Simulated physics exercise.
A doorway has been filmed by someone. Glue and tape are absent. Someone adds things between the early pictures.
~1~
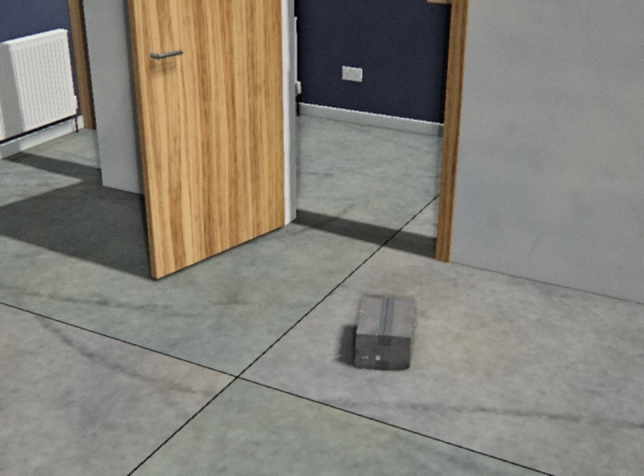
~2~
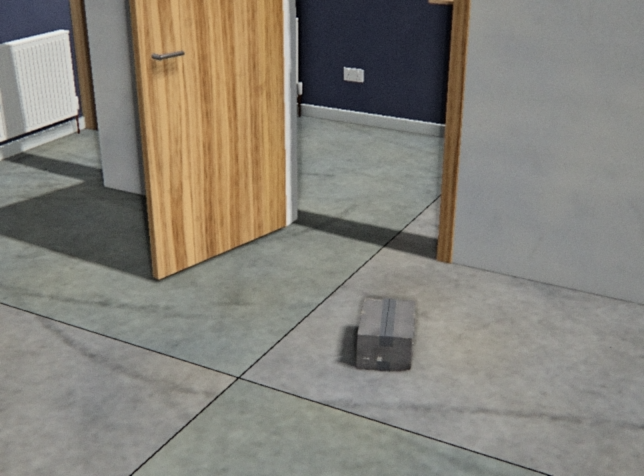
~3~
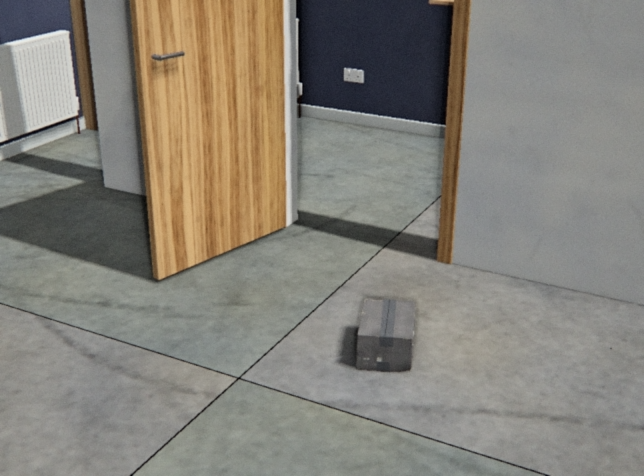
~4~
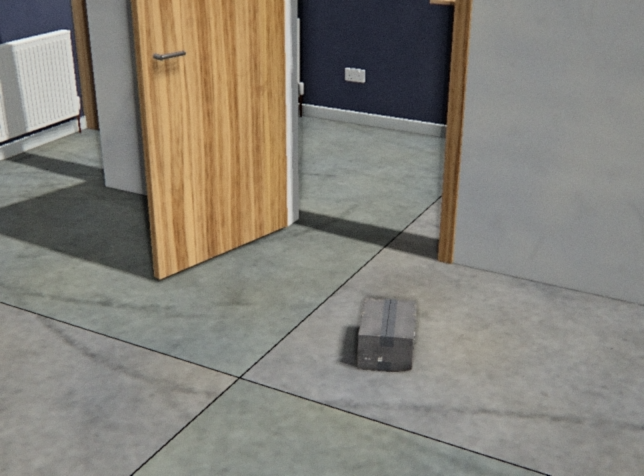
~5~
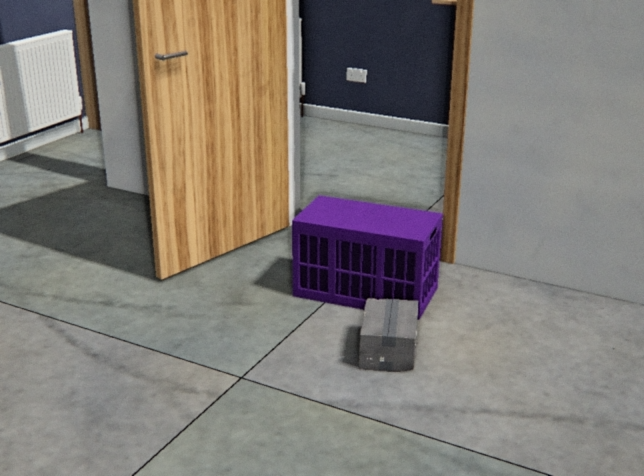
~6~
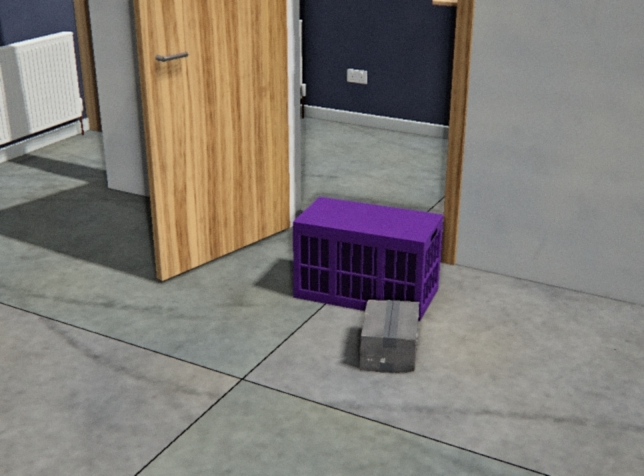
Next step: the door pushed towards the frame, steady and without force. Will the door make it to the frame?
Turns out the door can't touch the frame at all.
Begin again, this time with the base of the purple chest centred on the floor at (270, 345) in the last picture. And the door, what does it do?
Then it swings home.
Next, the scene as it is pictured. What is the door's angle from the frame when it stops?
About 35°.
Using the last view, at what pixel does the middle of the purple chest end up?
It ends up near (435, 251).
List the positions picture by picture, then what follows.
Door wide open and still; grey parcel (385, 333), in the first picture.
Door wide open and still; grey parcel (387, 334), in the second picture.
Door wide open and still; grey parcel (387, 334), in the third picture.
Door wide open and still; grey parcel (388, 334), in the fourth picture.
Door wide open and still; grey parcel (389, 334), in the fifth picture.
Door wide open and still; purple chest (368, 257); grey parcel (390, 335), in the sixth picture.
Then, 0.90 s after the last picture, open by 59°.
Then, 1.50 s after the last picture, open by 44°; purple chest slid a little near (412, 254).
At rest, open by 35°; moved from the start, purple chest; grey parcel in place. Seen from the same camera at the end, purple chest near (436, 251).
